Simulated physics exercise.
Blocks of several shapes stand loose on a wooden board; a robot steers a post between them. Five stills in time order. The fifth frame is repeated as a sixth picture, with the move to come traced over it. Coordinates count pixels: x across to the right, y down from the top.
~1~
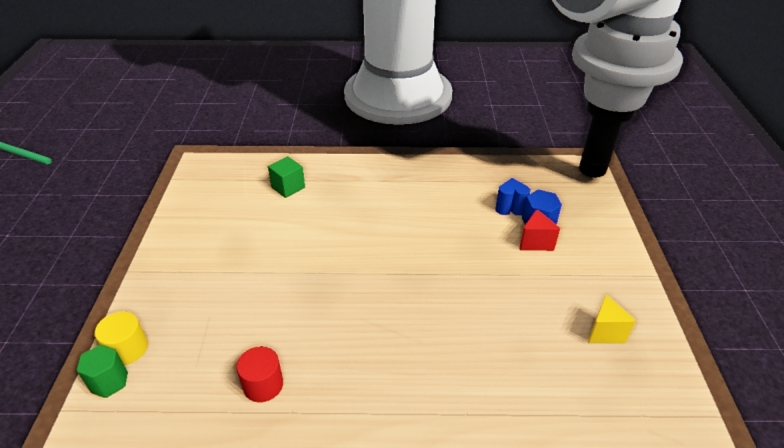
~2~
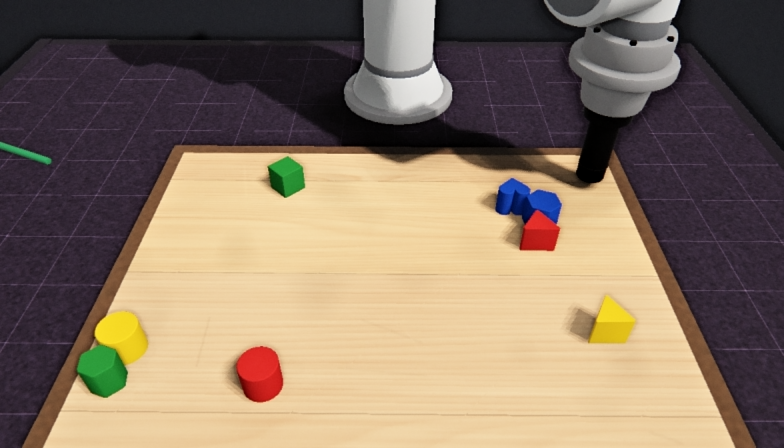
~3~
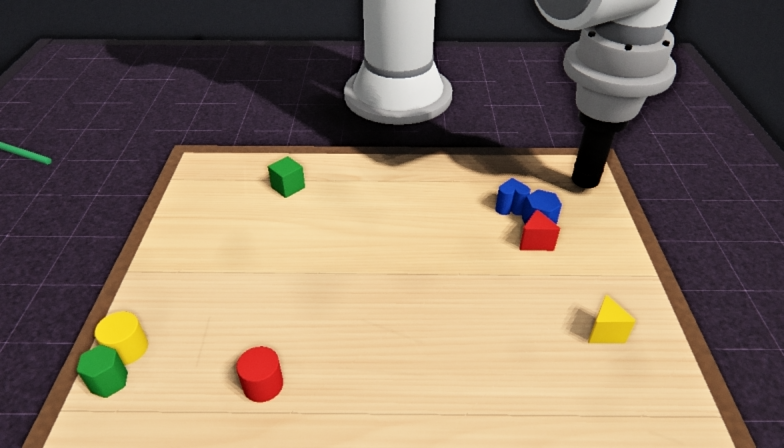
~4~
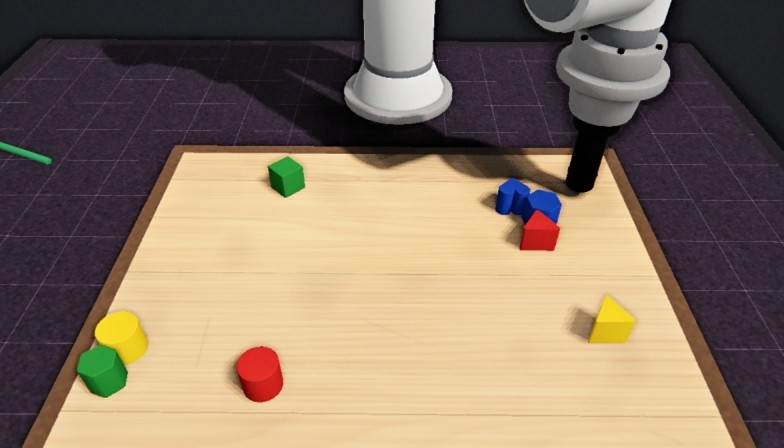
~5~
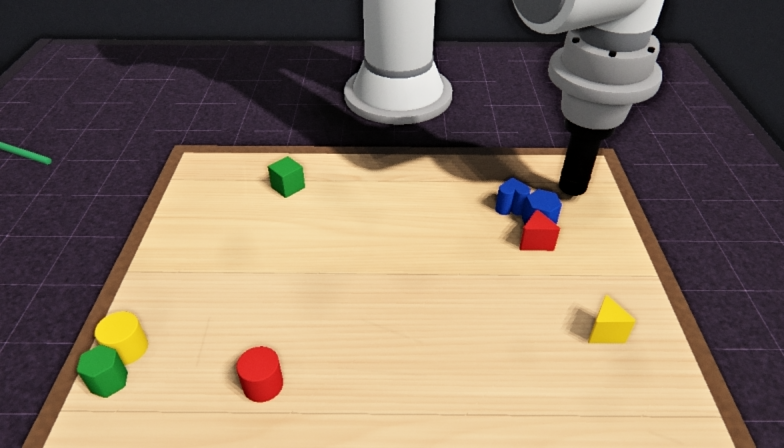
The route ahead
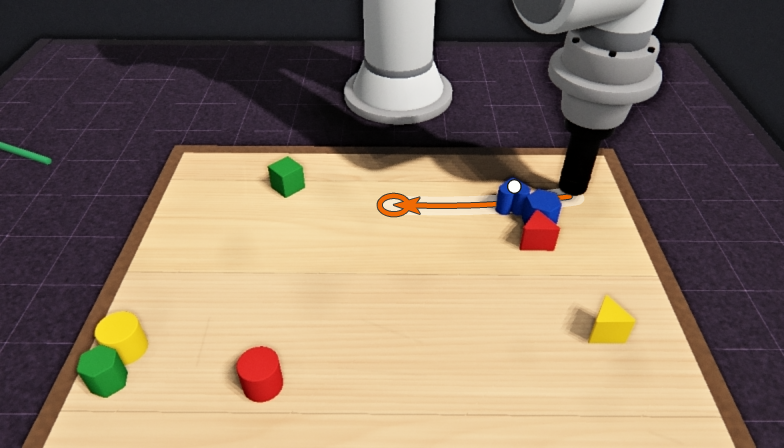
A robot arm moves its black post a short way left and toward the viewer, nearing the blue blocks beside a red one at the board's upper right, while the scattered green, yellow, red and blue blocks stay still.
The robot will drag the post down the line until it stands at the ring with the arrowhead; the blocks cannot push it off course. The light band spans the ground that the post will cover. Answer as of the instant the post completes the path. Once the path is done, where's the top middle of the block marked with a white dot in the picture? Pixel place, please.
Put as a pixel place, it's (463, 201).
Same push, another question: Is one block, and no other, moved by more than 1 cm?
Yes, that is what happens.
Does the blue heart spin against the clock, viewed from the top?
It seems so.
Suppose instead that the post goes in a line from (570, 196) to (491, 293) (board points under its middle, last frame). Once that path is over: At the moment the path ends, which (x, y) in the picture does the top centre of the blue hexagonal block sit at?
It ends at (500, 218).
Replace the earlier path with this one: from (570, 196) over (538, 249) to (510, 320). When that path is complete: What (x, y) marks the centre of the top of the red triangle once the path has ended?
It will likely be found at (498, 260).
Drawn move, from (570, 196) via (513, 203) and (454, 206), ending at (394, 205); the dot is on the blue heart.
The first path, step by step. One third of the way, post at (514, 194); blue heart at (497, 190).
Two thirds of the way, post at (455, 197); blue heart at (463, 201), turned 45° anticlockwise.
At the end, post at (394, 196); blue heart at (463, 201), turned 45° anticlockwise; blue hexagonal block still.
